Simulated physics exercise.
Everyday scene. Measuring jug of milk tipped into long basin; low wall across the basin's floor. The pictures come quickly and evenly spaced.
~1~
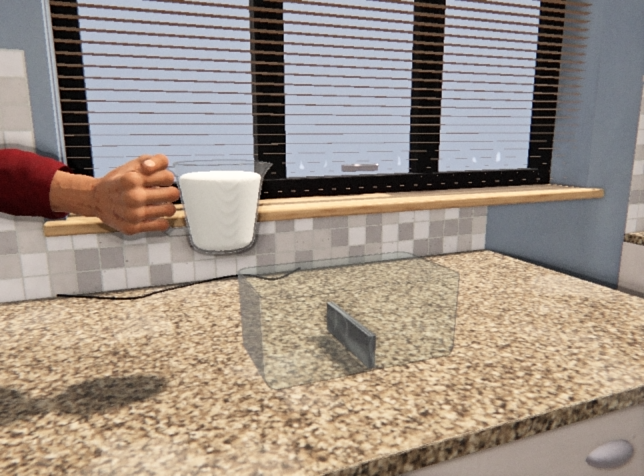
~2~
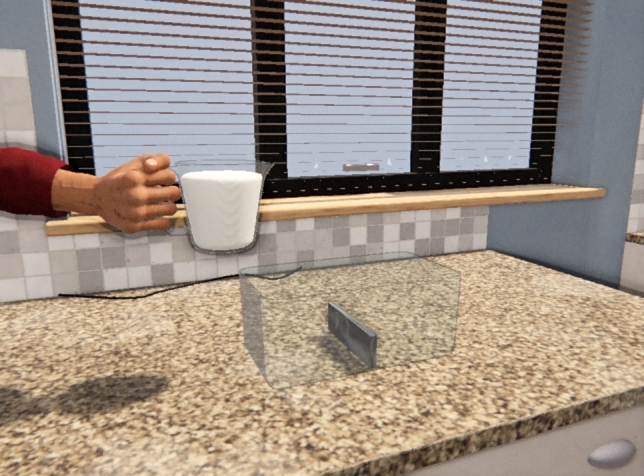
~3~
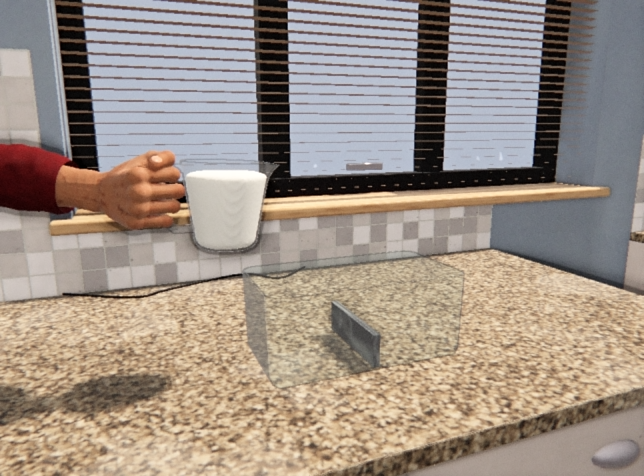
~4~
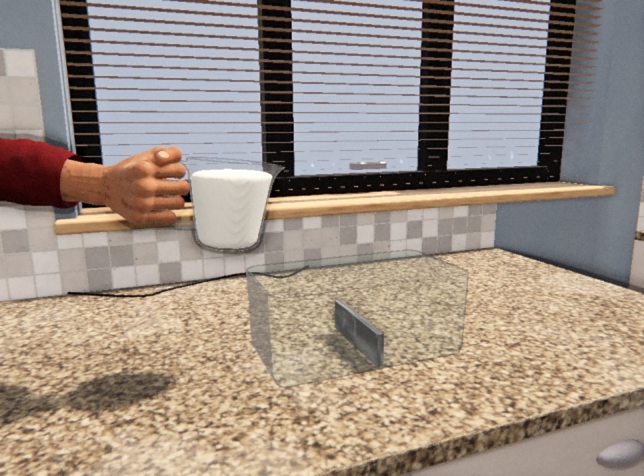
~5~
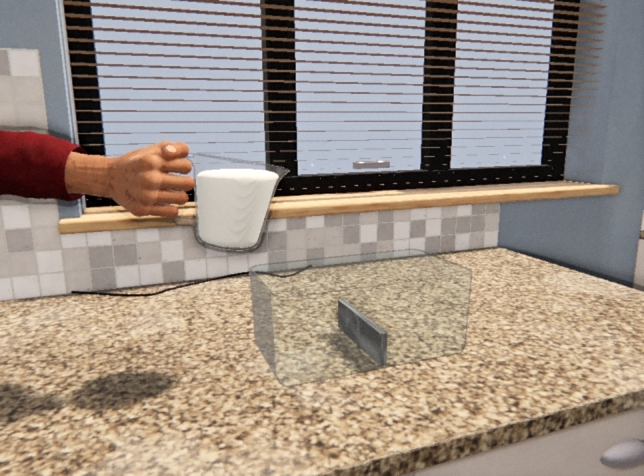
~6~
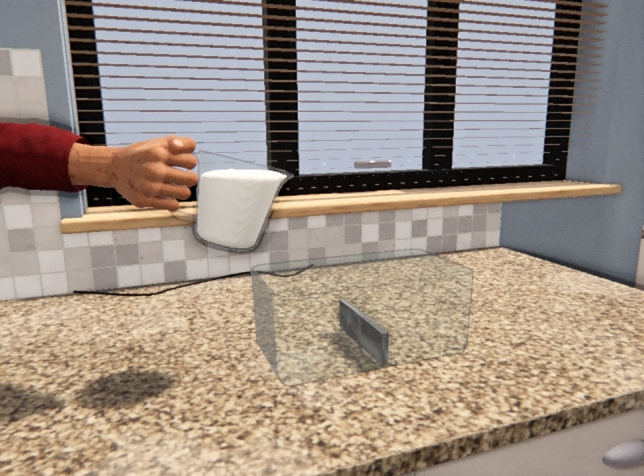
On a speckled kitchen counter by a window, a red-sleeved hand held a clear jug of milk above a long glass basin with a low wall inside, then slowly tilted it slightly to the right.
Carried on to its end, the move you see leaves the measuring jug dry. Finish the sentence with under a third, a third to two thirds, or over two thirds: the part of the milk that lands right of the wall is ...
It is under a third.
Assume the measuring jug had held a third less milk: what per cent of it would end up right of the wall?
5 %.
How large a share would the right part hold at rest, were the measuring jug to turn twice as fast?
I'd say close to 5 %.
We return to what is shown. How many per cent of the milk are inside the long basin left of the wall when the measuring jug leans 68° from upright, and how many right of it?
15 percent or so left, 0 percent or so right.
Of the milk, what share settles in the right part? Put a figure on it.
Share: Roughly 5 %.
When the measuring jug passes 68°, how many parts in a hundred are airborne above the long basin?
Roughly 20 %.
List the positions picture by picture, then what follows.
Tilt 0°; pouring edge (272, 163); surface from (179, 177) to (259, 174); the long basin's rim runs from (249, 285) to (432, 263); the wall's top is at (349, 318), in the first picture.
Tilt 1°; pouring edge (274, 163); surface from (180, 176) to (261, 174), in the second picture.
Tilt 3°; pouring edge (278, 164); surface from (185, 176) to (264, 174), in the third picture.
Tilt 6°; pouring edge (284, 166); surface from (191, 175) to (270, 174), in the fourth picture.
Tilt 10°; pouring edge (289, 169); surface from (196, 175) to (278, 173), in the fifth picture.
Tilt 15°; pouring edge (293, 175); surface from (200, 176) to (284, 173), in the sixth picture.
A moment on, the measuring jug is tipped part way and 68 per cent is still to pour, 14 is left of the wall and 0 right of it.
Next, the measuring jug is tipped on its side and 14 per cent is still to pour, 75 is left of the wall and 1 right of it.
Then the measuring jug is tipped right over and 0 per cent is still to pour, 96 is left of the wall and 3 right of it.
Later the measuring jug is tipped right over and 0 per cent is still to pour, 96 is left of the wall and 3 right of it.
In the end 96 per cent lies left of the wall, 3 right of it and 1 outside.
